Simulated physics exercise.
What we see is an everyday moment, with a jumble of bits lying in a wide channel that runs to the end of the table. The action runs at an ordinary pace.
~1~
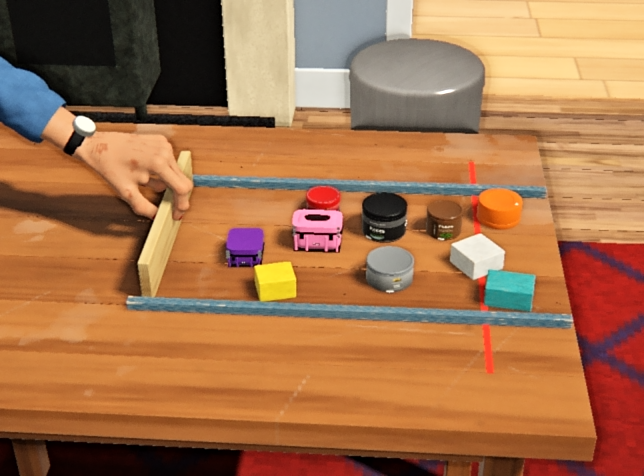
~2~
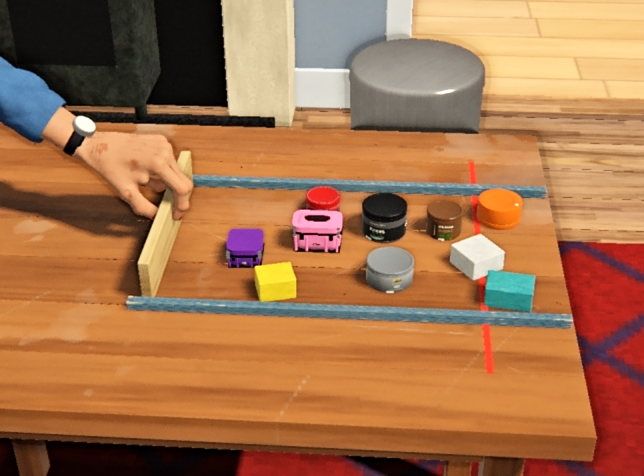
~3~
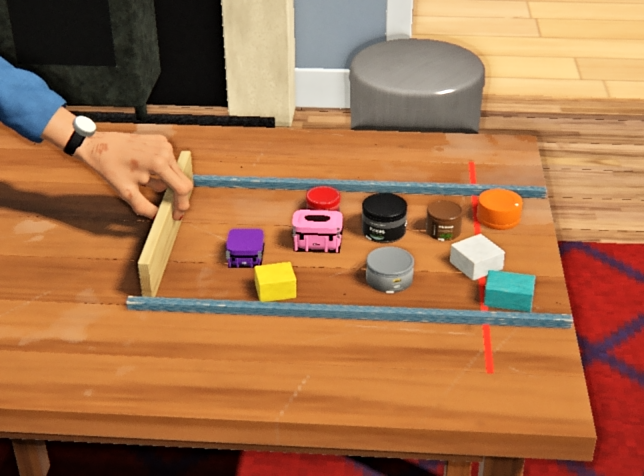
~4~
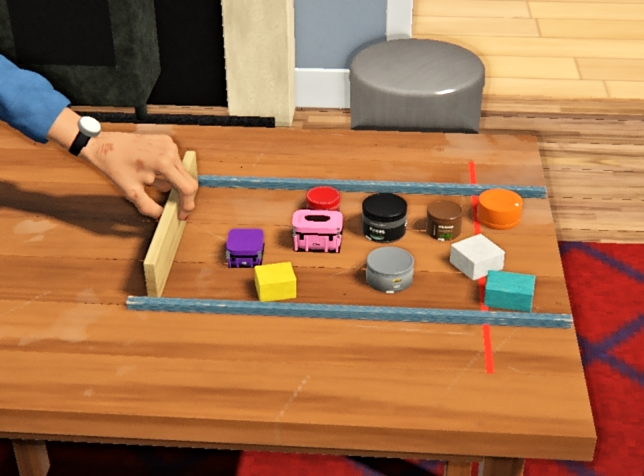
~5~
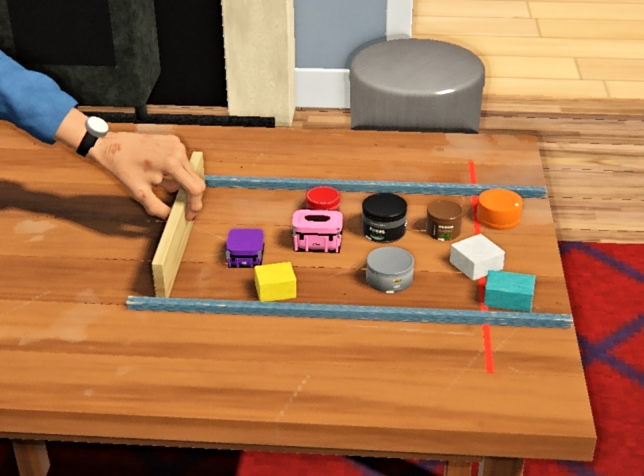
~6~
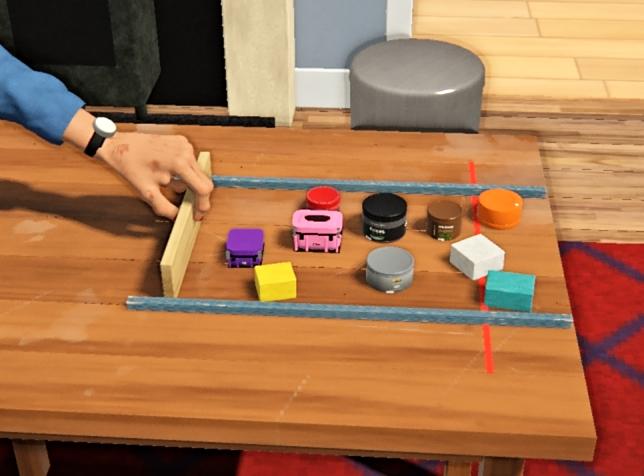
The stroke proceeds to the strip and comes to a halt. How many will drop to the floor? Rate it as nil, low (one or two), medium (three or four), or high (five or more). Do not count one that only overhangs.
Low, one or two.
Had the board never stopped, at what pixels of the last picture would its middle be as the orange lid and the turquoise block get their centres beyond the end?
Approx. (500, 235) / approx. (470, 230) for the other.
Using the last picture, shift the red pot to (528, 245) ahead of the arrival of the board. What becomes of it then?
From that start, the object then does not stay.
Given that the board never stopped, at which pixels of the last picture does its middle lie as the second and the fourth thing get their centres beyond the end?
(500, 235) and (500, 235).
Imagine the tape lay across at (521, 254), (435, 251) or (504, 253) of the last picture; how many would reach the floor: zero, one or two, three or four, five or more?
Place by place: Five or over, then no fall at all, then one or two.
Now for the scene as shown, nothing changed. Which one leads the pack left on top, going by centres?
Result: Orange lid.
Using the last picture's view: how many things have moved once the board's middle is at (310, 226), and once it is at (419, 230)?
Tally: First 5; then 9.
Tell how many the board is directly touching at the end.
Well, it touches 5.
Soon after, none off yet; orange lid at rest near (500, 209); turquoise block at rest near (509, 291); white block at rest near (477, 257).
In the end, the number that fall off is one or two; gone, turquoise block.
